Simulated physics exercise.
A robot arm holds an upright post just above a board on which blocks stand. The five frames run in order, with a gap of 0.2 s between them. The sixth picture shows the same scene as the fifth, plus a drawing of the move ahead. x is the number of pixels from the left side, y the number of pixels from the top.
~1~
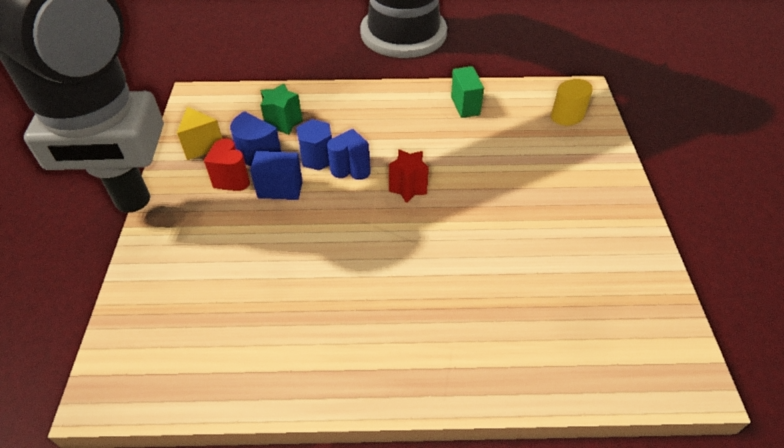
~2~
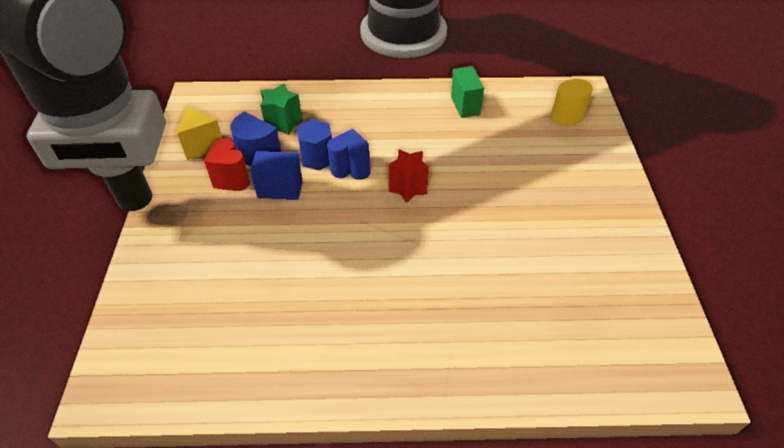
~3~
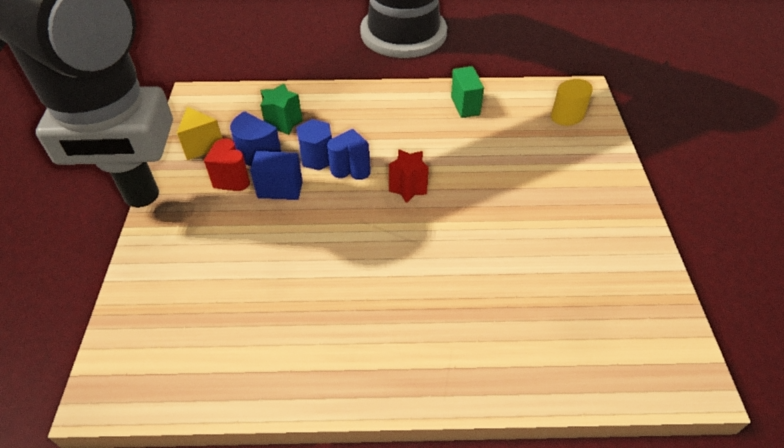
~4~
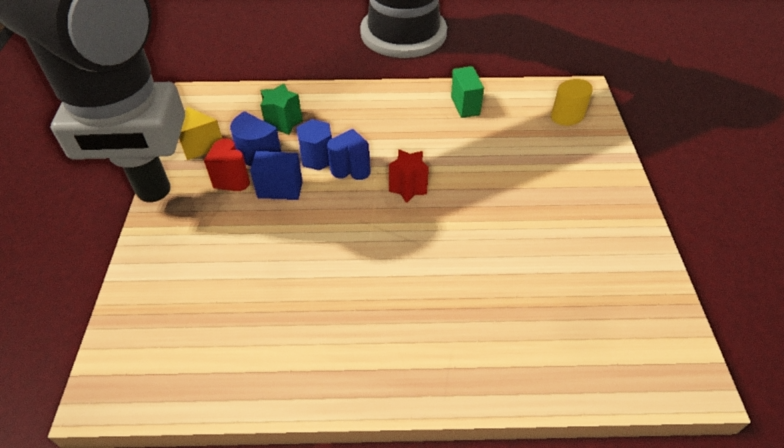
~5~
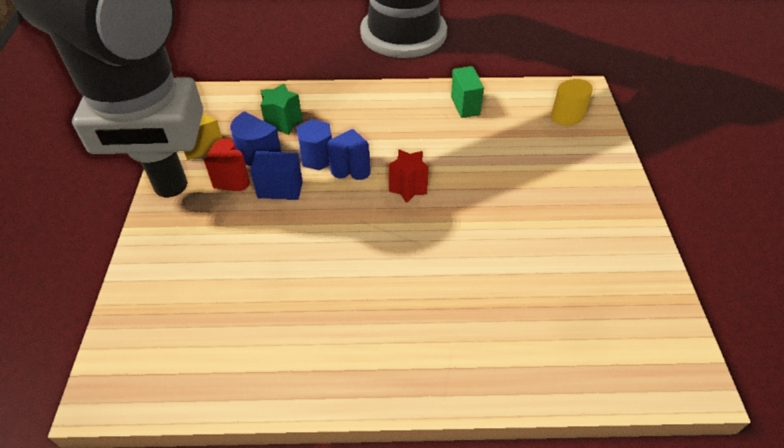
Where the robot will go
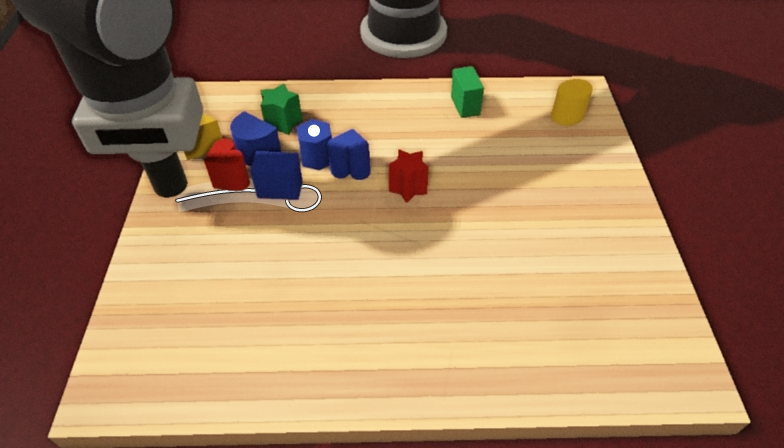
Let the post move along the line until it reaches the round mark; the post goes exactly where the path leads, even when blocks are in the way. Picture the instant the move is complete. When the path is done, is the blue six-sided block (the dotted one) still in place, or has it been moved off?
Once the path ends, it is where it was.
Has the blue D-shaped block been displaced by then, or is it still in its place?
That block gets shifted.
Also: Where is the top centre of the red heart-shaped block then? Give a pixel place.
My prediction: (265, 142).
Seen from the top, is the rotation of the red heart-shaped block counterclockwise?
Final answer: Yes.
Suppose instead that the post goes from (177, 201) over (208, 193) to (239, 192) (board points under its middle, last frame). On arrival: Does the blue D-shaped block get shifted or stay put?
Well, the blue D-shaped block shifts from its place.
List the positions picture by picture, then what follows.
In the first frame, post's lower end (134, 202); red heart-shaped block (224, 152); blue D-shaped block (250, 126); blue oblong (274, 161); blue six-sided block (314, 131).
In the second frame, post (136, 200); blocks still.
In the third frame, post (143, 197); blocks still.
In the fourth frame, post (155, 192); blocks still.
In the fifth frame, post (172, 187); red heart-shaped block (224, 152); blue D-shaped block (250, 126); blue oblong (274, 161); blue six-sided block (314, 131).
Drawn move, from (177, 201) via (221, 192) and (263, 191), ending at (303, 198); the dot is on the blue six-sided block.
What follows on the original path. One third of the way, post (217, 178); red heart-shaped block (242, 144), turned 25° anticlockwise; blue D-shaped block (255, 121); blue oblong (277, 160).
Two thirds of the way, post (260, 178); red heart-shaped block (264, 141), turned 90° anticlockwise; blue D-shaped block (258, 118); blue oblong (298, 158).
At the end, post (301, 185); red heart-shaped block (265, 142), turned 95° anticlockwise; blue D-shaped block (258, 118); blue oblong (329, 152), turned 55° anticlockwise; blue six-sided block still.
